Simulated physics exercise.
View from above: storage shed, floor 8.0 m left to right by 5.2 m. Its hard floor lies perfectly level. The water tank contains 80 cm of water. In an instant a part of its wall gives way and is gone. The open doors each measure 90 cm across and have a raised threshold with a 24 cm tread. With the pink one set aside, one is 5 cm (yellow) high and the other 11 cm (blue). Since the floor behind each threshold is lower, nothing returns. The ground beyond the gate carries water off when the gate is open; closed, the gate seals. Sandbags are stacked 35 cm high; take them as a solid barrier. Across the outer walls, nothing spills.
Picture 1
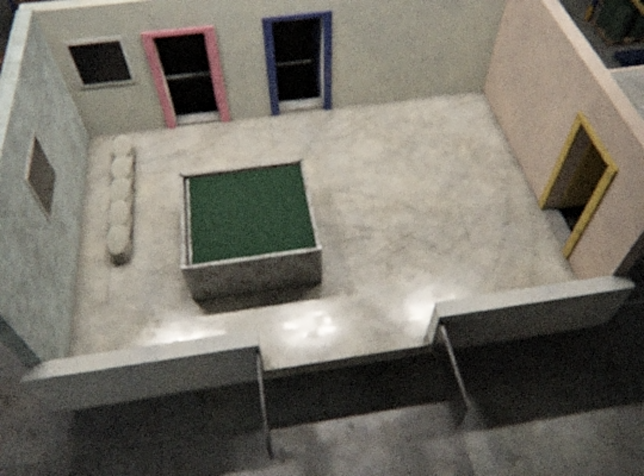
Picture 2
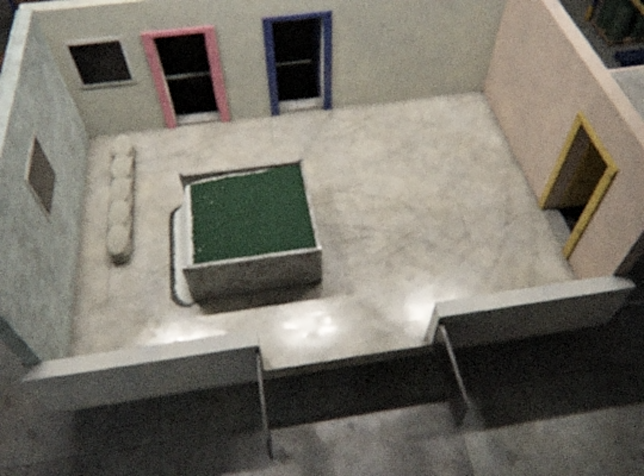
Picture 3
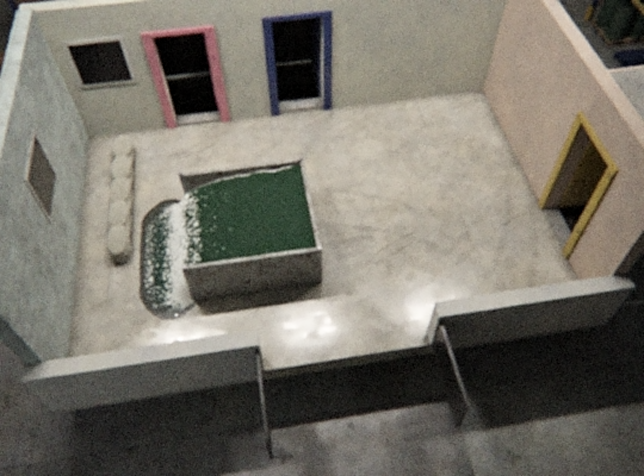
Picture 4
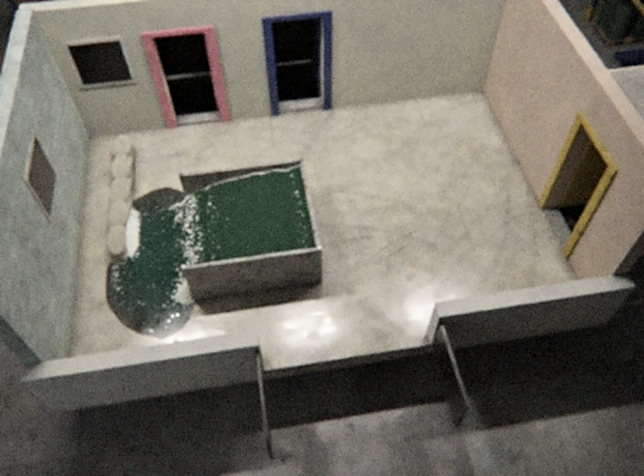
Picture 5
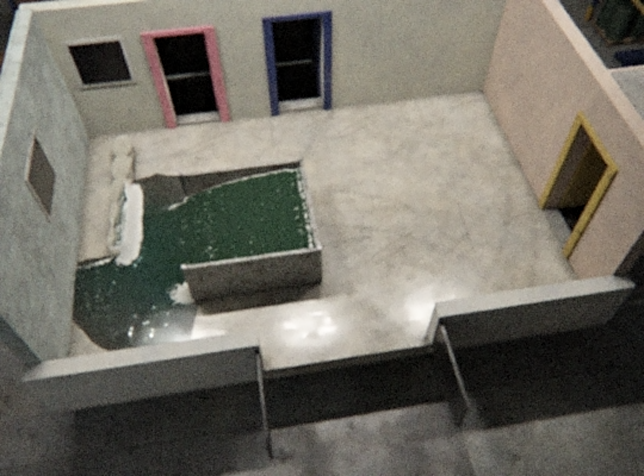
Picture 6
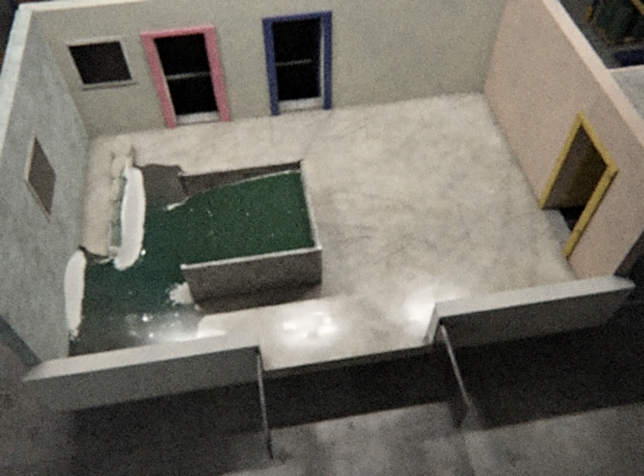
Square tank of green water losing its left side, the water pouring out and spreading across the pale floor around stacked sandbags.
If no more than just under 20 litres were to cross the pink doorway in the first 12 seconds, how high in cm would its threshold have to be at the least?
It would need to be about 18 cm high.
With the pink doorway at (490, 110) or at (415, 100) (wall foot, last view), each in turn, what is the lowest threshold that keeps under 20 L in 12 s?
In turn: About 9.0 cm, about 9.0 cm.
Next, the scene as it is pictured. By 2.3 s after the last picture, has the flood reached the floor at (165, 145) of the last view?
I'd say that place has got wet.
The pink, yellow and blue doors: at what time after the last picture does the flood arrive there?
It arrives at the pink door at 0.7 s, the yellow door at 3.4 s and the blue door at 1.6 s.
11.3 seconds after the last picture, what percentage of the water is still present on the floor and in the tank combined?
Close to 84 in a hundred.
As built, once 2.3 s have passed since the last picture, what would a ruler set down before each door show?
In cm: Pink 18, yellow 0, blue 5.
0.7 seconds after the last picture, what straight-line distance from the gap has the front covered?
Distance from gap: Approx. 3.2 m.
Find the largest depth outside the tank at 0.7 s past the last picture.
Around 66 centimetres.
Then, 0.7 s after the last picture water covers 25 % of the floor, deepest (66 cm) near (67, 386); 6 cm at the pink door, 0 litres in over its 6 cm threshold.
Then, 2.3 s after the last picture water covers 45 % of the floor, deepest (36 cm) near (88, 155); 18 cm at the pink door, 81 litres in over its 6 cm threshold.
Then, 11.3 s after the last picture water covers 95 % of the floor, deepest (10 cm) near (539, 208); 6 cm at the pink door, 161 litres in over its 6 cm threshold.
At the pink door as built, the water peaked near 19 cm, 1.5 s after the last picture.
Run again over the same 12 s with other heights there, 30 litres in over 16 cm, 5 litres over 21.5 cm. The limit of 20 litres is kept from about 18 cm up.
